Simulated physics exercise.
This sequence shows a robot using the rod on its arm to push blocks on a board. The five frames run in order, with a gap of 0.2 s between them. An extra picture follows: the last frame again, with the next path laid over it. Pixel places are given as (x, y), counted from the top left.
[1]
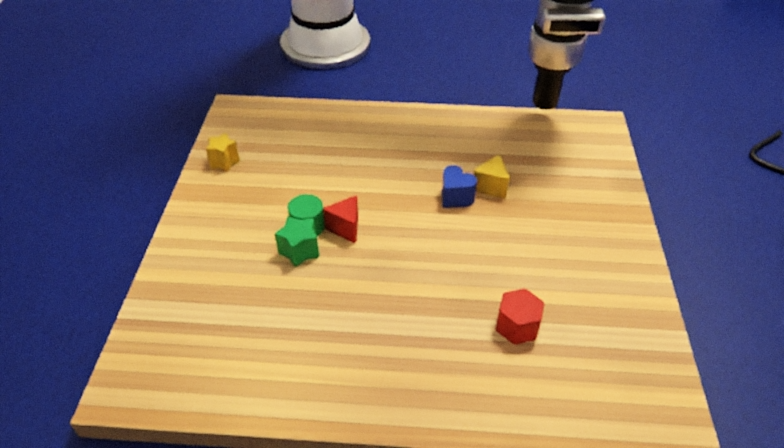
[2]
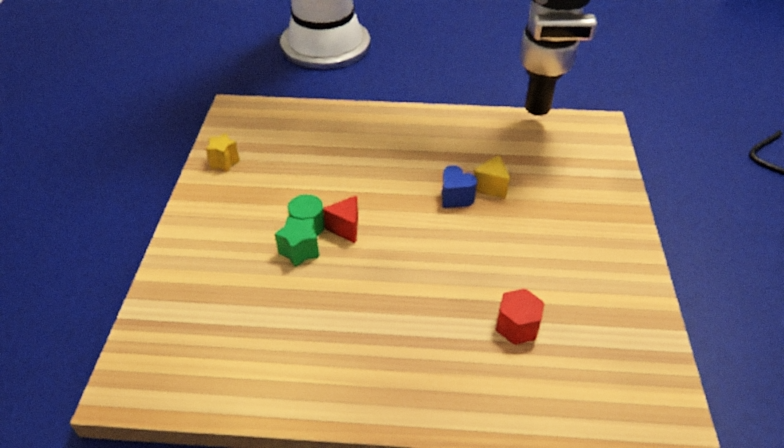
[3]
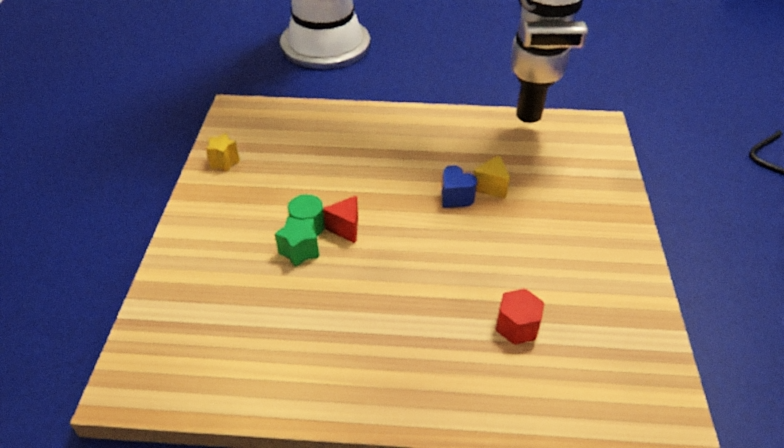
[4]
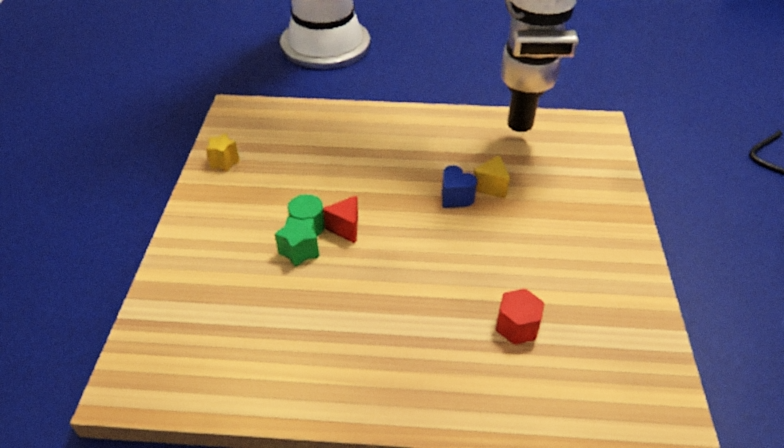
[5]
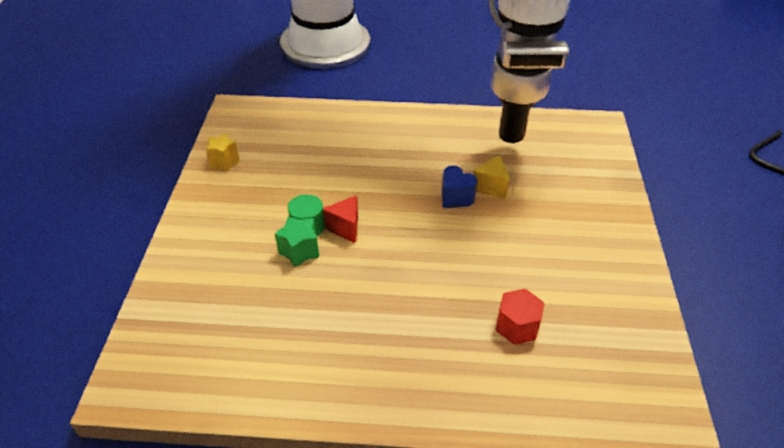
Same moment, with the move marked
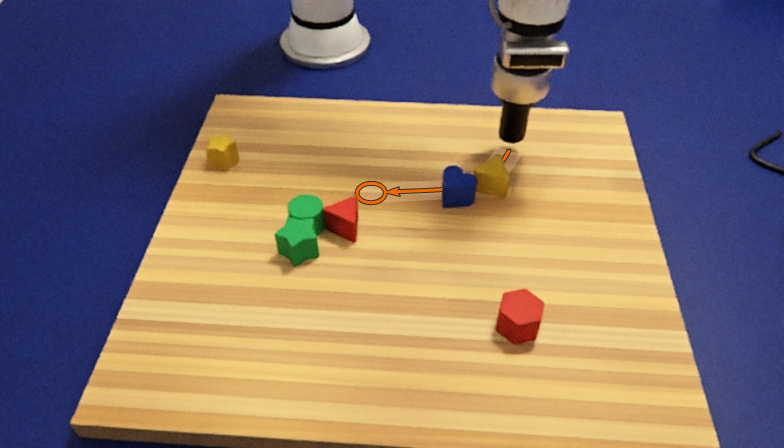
The robot arm's dark rod moved slowly down and to the left over the top of the wooden board, nearing the yellow triangular block beside the blue heart, while all the blocks stayed still.
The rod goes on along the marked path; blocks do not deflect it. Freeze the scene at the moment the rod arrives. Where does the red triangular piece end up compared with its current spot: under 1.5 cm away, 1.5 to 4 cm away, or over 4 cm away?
Short: Under 1.5 cm.
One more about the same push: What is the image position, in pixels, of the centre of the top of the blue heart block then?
Close to (437, 188).
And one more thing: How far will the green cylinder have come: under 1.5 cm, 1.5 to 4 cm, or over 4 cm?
The green cylinder moves under 1.5 cm.
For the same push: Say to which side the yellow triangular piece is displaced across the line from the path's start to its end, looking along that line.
Left-hand side.
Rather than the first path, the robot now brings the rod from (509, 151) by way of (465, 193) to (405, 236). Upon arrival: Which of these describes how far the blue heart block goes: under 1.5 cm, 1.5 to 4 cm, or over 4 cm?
It ends over 4 cm away.
The drawn path runs from (509, 151) by way of (481, 179) and (429, 190) to (371, 193).
The first path, step by step. One third of the way, rod at (483, 165); blue heart block at (455, 181), turned 30° clockwise; yellow triangular piece at (489, 182), turned 35° anticlockwise.
Two thirds of the way, rod at (429, 176); blue heart block at (438, 188), turned 50° anticlockwise; yellow triangular piece at (482, 185), turned 75° anticlockwise.
At the end, rod at (371, 179); green star-shaped block not moved; green cylinder not moved; red triangular piece not moved; blue heart block at (437, 188), turned 55° anticlockwise; yellow triangular piece at (482, 185), turned 75° anticlockwise.
